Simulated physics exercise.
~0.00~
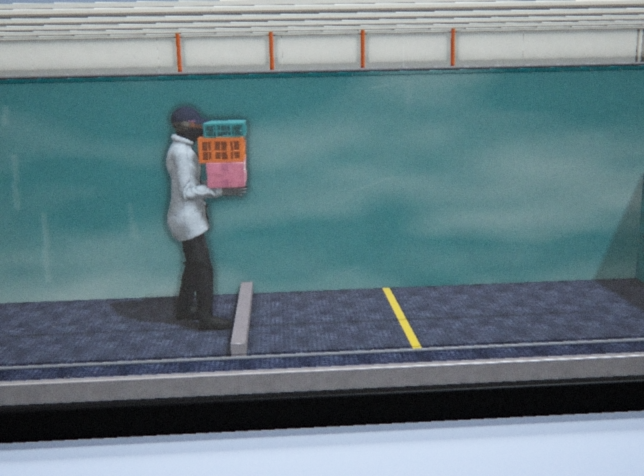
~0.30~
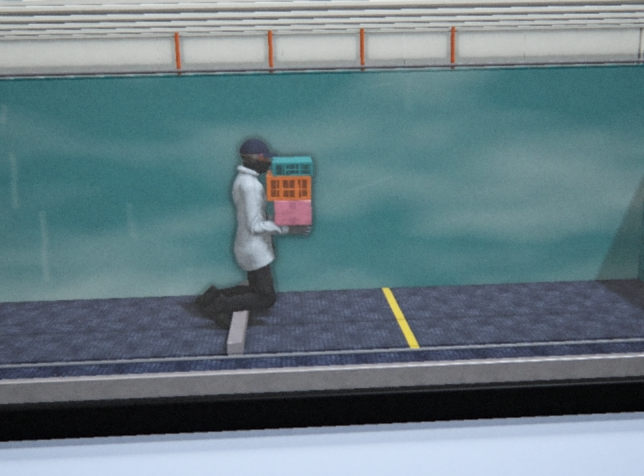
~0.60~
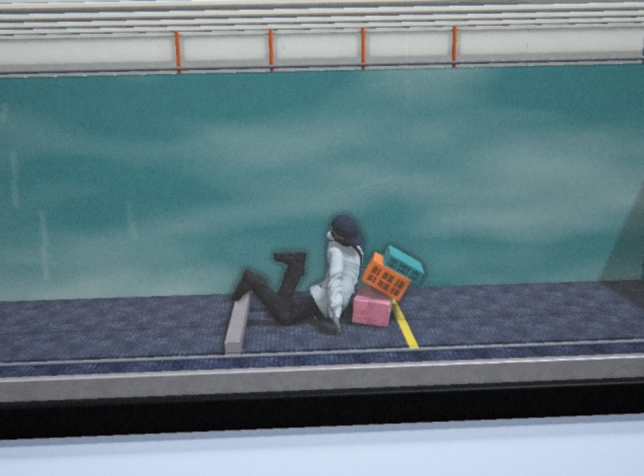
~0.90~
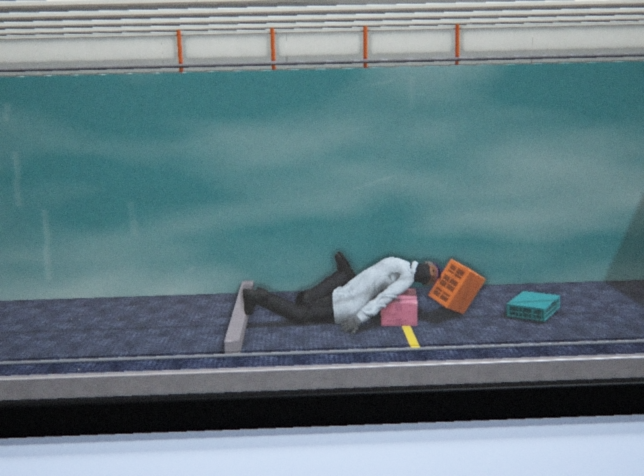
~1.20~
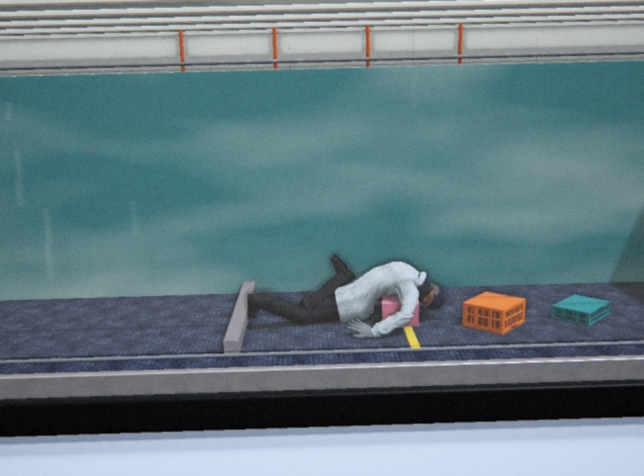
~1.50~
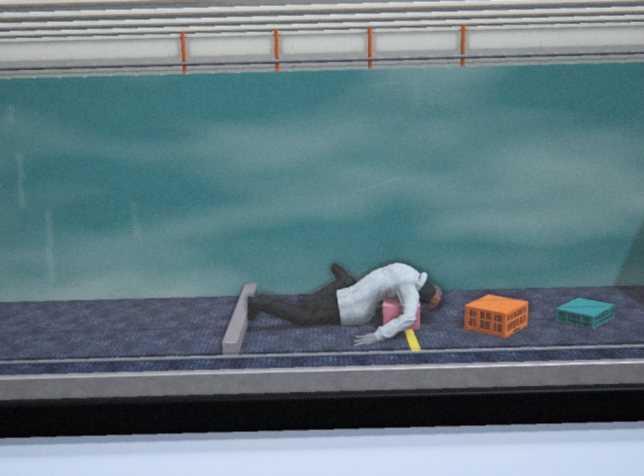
Person carrying stacked crates tripping over a low rail, falling forward and ending slumped over the pink box, head past yellow line.
